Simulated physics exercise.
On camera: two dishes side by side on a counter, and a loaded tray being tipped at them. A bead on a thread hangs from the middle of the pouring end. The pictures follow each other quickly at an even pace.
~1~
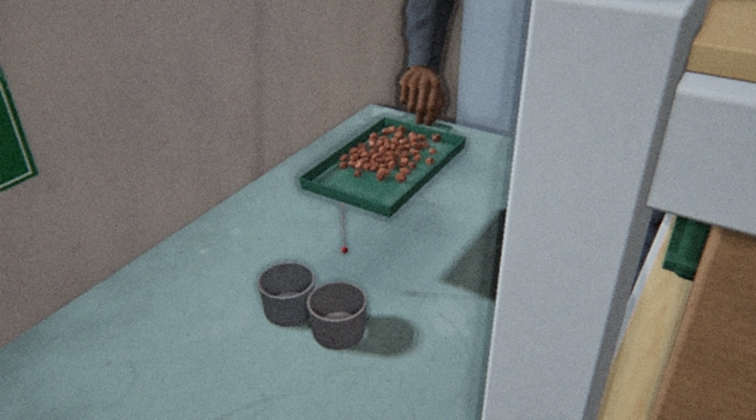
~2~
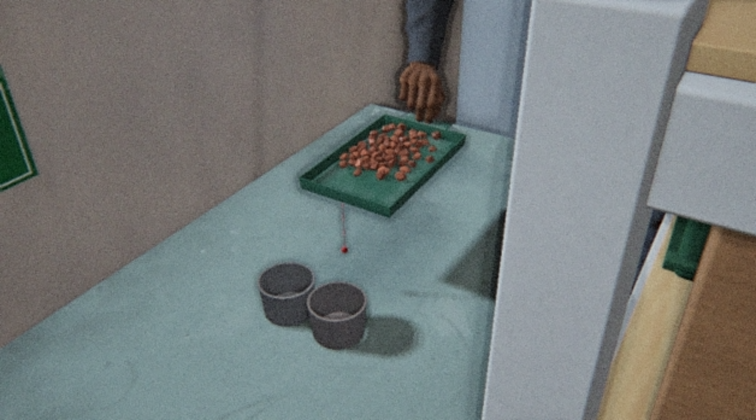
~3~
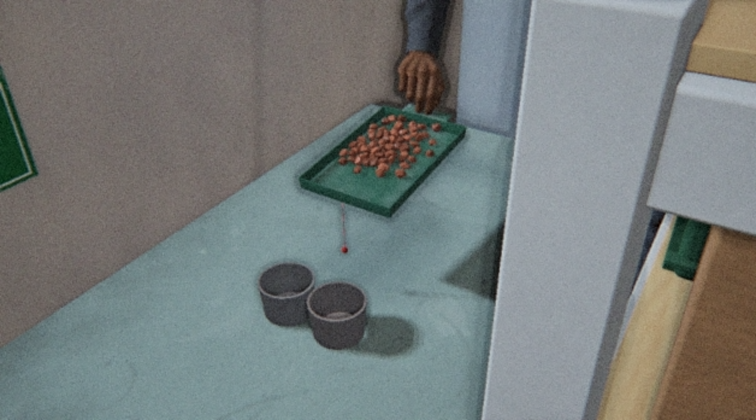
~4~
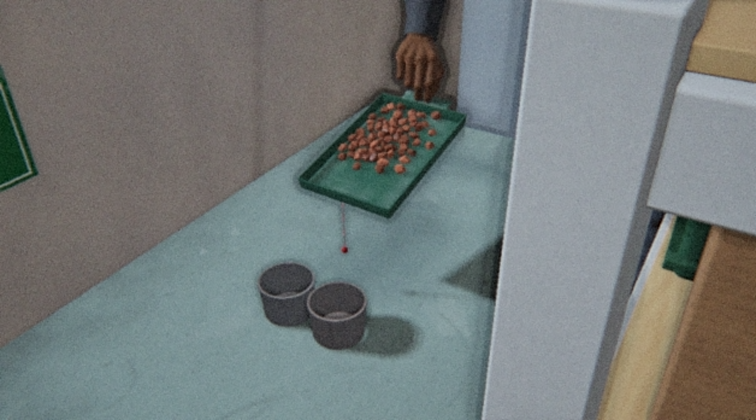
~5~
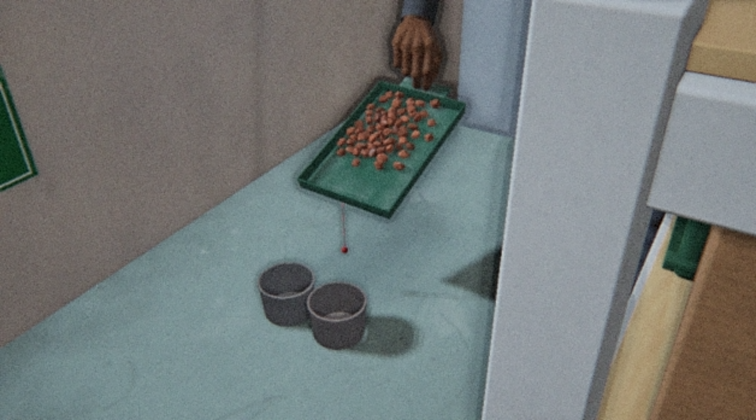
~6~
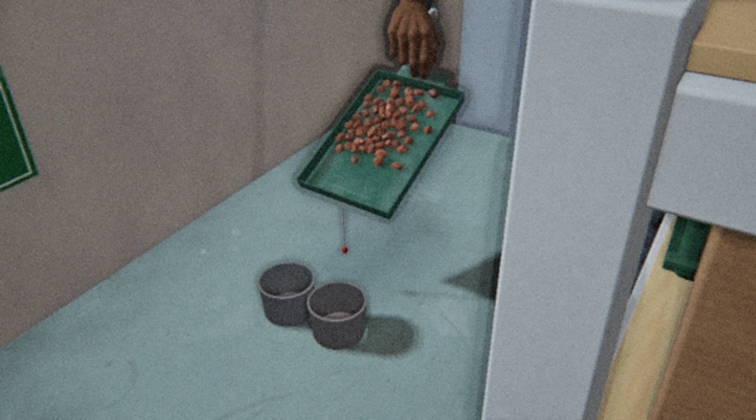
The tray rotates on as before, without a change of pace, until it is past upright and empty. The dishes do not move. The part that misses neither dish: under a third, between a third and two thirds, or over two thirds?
They take between a third and two thirds between them.
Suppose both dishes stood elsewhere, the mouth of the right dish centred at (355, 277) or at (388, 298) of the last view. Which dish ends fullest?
The first try: The right-hand dish. The second: The dish on the left.
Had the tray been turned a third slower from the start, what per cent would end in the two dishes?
About 30 per cent.
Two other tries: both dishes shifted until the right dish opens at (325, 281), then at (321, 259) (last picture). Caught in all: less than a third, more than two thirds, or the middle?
At the first place in the middle band, at the second under a third.
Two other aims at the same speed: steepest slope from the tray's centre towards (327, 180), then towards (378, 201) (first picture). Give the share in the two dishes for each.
About 10 and 20 per cent.
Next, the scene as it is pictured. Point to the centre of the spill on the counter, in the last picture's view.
Near (352, 308).
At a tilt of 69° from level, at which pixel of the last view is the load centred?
Around (347, 191).
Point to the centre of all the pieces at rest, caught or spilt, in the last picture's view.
Near (335, 319).
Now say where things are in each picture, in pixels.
Corners of the pouring end at (301, 177) and (389, 206), level; middle of the load at (383, 150), bits of crushed brick; left dish at (270, 308); right dish at (321, 330); bead on its thread at (345, 250), in the first frame.
Corners of the pouring end at (301, 177) and (389, 206), level; middle of the load at (383, 149), in the second frame.
Corners of the pouring end at (300, 178) and (389, 207), tipped barely, level across its low end; middle of the load at (382, 143), in the third frame.
Corners of the pouring end at (299, 178) and (388, 208), tipped a little, level across its low end; middle of the load at (381, 136), in the fourth frame.
Corners of the pouring end at (299, 178) and (388, 210), tipped clearly, level across its low end; middle of the load at (380, 128), in the fifth frame.
Corners of the pouring end at (298, 179) and (387, 211), tipped clearly, level across its low end; middle of the load at (378, 121); left dish at (270, 308); right dish at (321, 330), in the sixth frame.
Soon after the last picture, tray tipped steeply; nearly all on the tray; a small part in the air.
A little later, tray tipped past a quarter turn; about a third on the tray; about a quarter in the right dish; a small part in the left dish; about a quarter outside both; a small part in the air.
Later still, tray tipped past a quarter turn; about a quarter in the right dish; about a quarter in the left dish; about half outside both.
At rest, tray tipped past a quarter turn; about a quarter in the right dish; about a quarter in the left dish; about half outside both.
